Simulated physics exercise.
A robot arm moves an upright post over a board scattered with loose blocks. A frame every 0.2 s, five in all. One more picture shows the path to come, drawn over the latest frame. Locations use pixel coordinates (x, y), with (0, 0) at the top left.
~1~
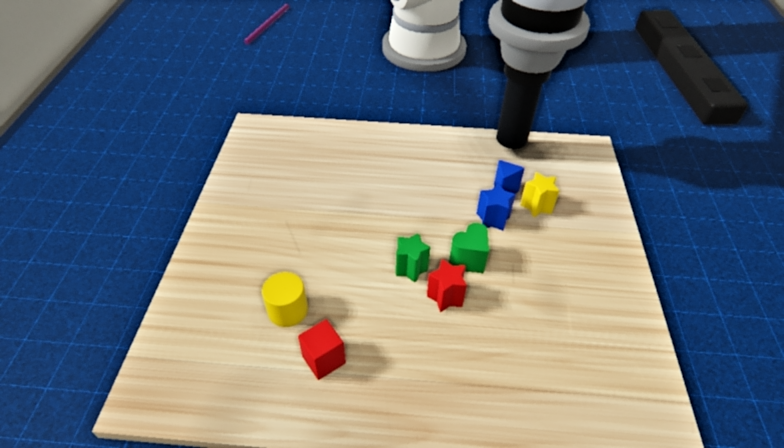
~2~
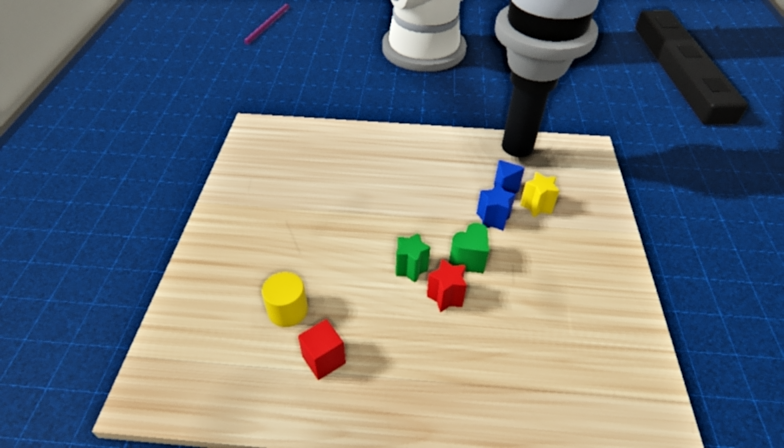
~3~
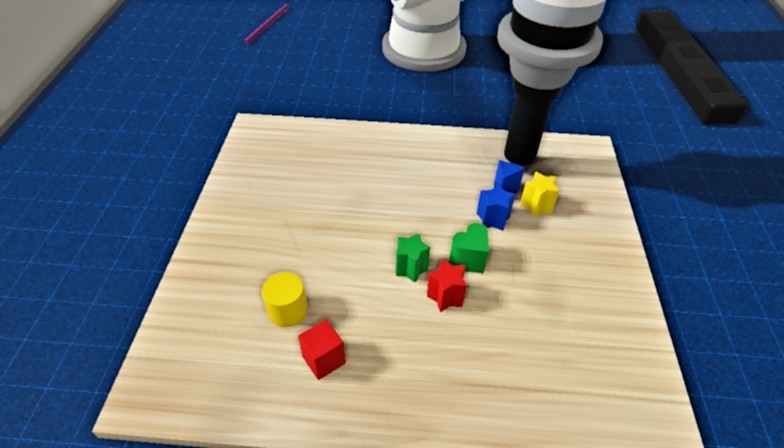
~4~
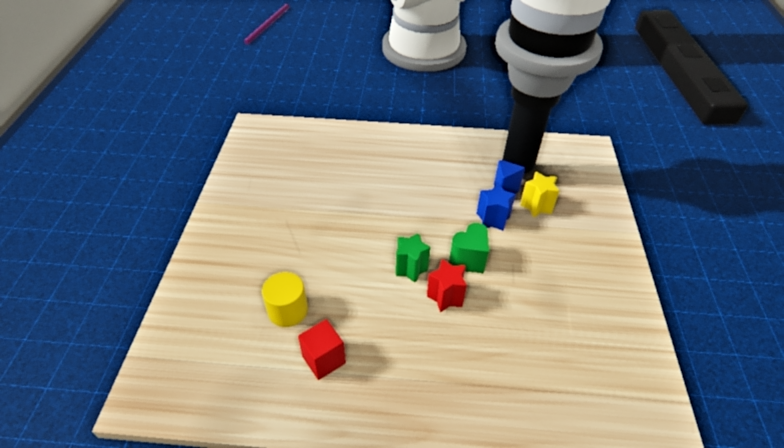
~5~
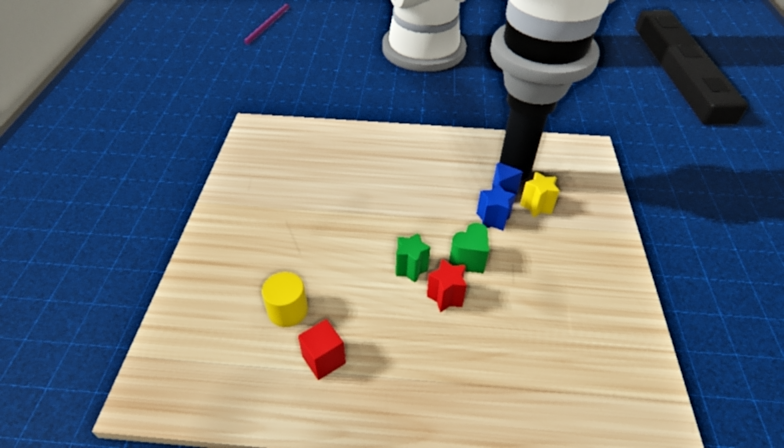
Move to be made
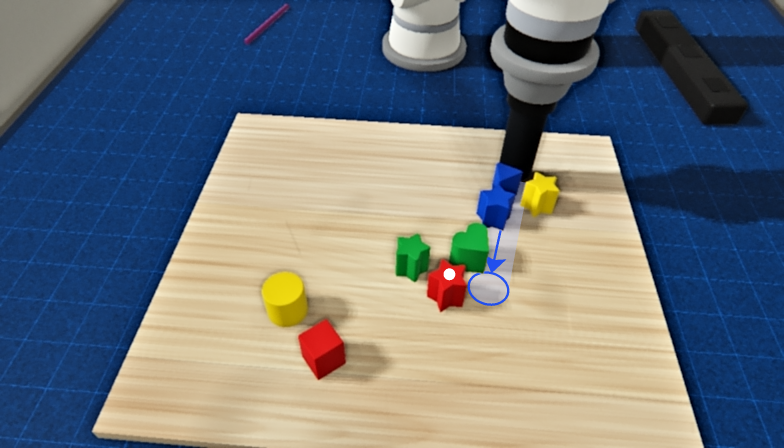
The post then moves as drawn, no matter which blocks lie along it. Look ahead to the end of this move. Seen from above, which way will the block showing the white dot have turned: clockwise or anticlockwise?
Short answer: Counterclockwise.
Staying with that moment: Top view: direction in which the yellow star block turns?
Counterclockwise rotation.
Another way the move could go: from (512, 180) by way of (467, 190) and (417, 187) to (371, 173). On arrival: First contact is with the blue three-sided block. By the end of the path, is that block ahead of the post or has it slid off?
It slips away.
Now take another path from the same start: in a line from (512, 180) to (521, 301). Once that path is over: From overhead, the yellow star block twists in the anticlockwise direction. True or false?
That claim is true.
The drawn path runs in a line from (512, 180) to (488, 288); the dot is on the red star block.
What follows on the original path. One third of the way, post at (507, 202); blue star block at (491, 209), turned 40° anticlockwise; blue three-sided block at (483, 190), turned 45° clockwise; yellow star block at (544, 186), turned 30° anticlockwise.
Two thirds of the way, post at (499, 238); red star block at (442, 283), turned 15° anticlockwise; green heart-shaped block at (445, 257); blue star block at (472, 236), turned 15° clockwise; blue three-sided block at (479, 195), turned 80° clockwise; yellow star block at (544, 186), turned 30° anticlockwise.
At the end, post at (491, 278); red star block at (442, 284), turned 20° anticlockwise; green heart-shaped block at (431, 258); blue star block at (463, 250), turned 80° clockwise; blue three-sided block at (479, 195), turned 80° clockwise; yellow star block at (544, 186), turned 30° anticlockwise.
